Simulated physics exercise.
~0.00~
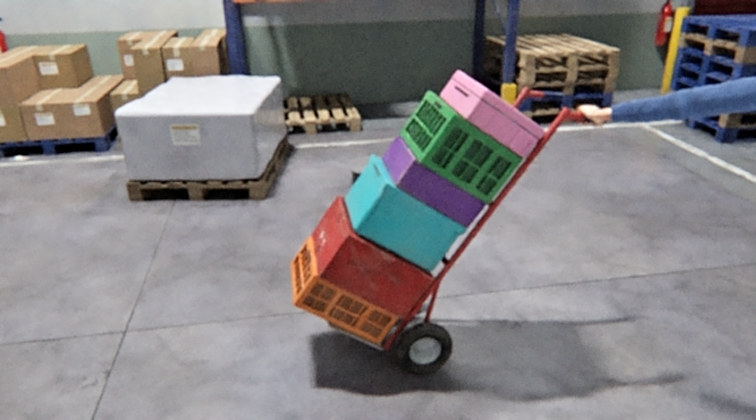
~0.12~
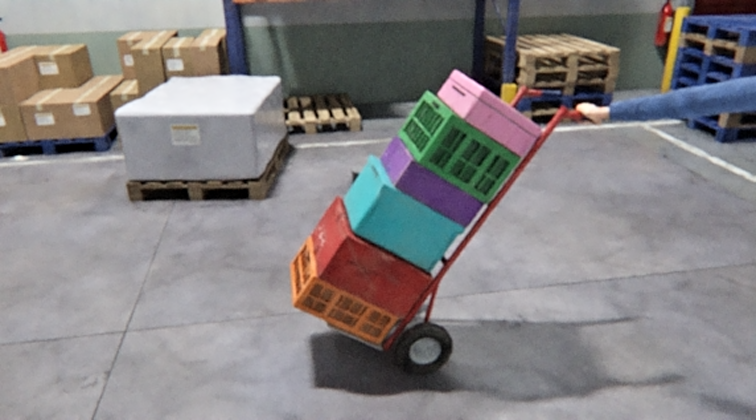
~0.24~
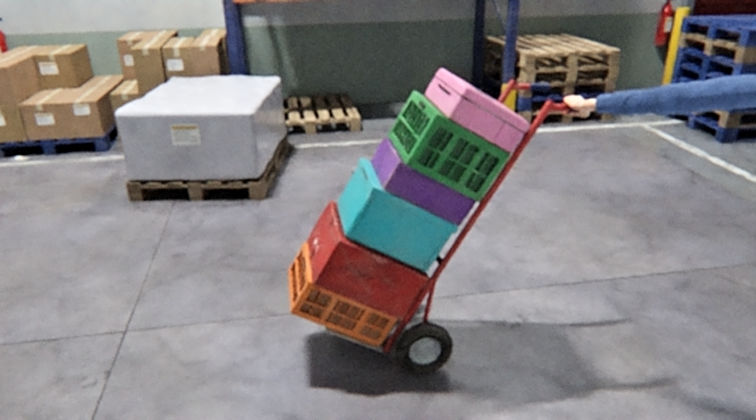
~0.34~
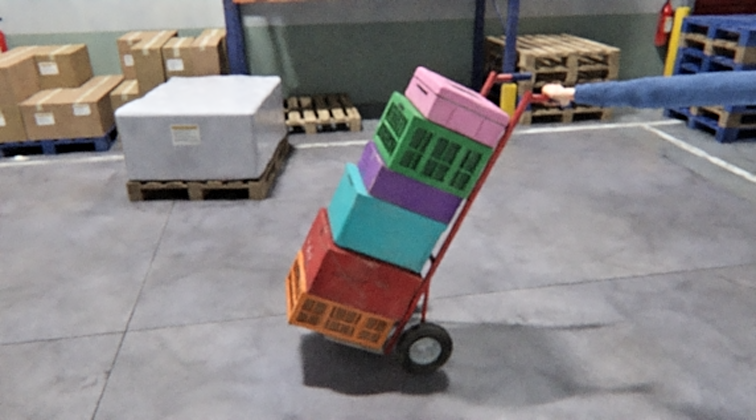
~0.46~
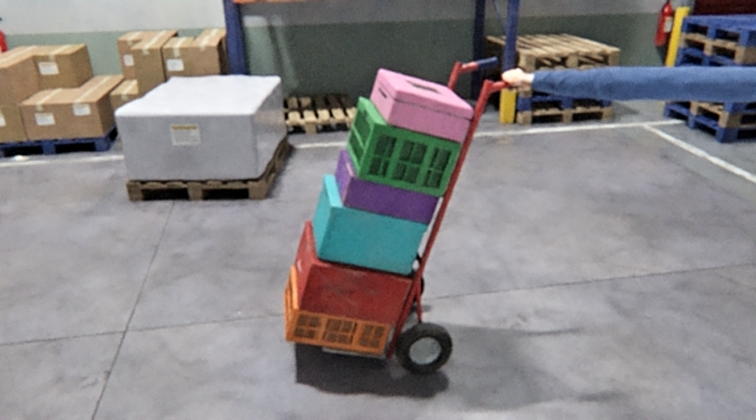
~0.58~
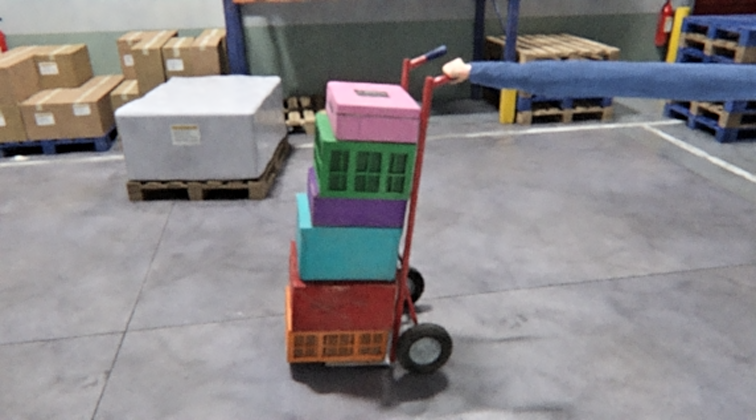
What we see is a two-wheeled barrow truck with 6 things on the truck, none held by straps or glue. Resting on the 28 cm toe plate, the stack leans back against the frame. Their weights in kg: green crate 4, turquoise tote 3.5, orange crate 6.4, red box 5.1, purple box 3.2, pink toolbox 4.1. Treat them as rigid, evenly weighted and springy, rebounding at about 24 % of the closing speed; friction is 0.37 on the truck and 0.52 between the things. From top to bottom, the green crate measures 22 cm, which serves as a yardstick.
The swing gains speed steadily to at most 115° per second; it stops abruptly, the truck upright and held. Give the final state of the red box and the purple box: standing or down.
As I see it, the red box will tip; the purple box will tip.
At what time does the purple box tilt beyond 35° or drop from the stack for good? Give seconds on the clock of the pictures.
Answer: Near 1.2 s.
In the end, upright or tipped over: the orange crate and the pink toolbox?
Well, the orange crate holds steady, and the pink toolbox tumbles down.
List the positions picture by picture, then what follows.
The first frame shows leaning back 35°; red box (370, 255); purple box (432, 180).
The second frame shows leaning back 34°; orange crate (343, 289); pink toolbox (487, 112).
The third frame shows leaning back 31°; green crate (445, 145); turquoise tote (394, 215).
The fourth frame shows leaning back 26°; orange crate (339, 299); pink toolbox (455, 106).
The fifth frame shows leaning back 18°; green crate (400, 146); turquoise tote (367, 224).
The sixth frame shows leaning back 6°; red box (339, 284); purple box (355, 196).
Around 0.98 s, truck upright; purple box tipped 20° against what carries it near (274, 204); red box tipped 19° against what carries it near (317, 284); pink toolbox tipped 20° against what carries it.
Around 1.48 s, truck upright; green crate, purple box and pink toolbox now dropped from the stack; red box tipped 59° against what carries it near (277, 283); turquoise tote tipped 60° against what carries it.
Around 1.88 s, truck upright; turquoise tote now dropped from the stack; red box on its side near (228, 315).
Finally (3.1 s), dropped from the stack and tipped over, green crate, turquoise tote, red box, purple box and pink toolbox; orange crate still in place (within 10 cm). Final places as that camera would see them, red box near (241, 318), purple box near (49, 359).
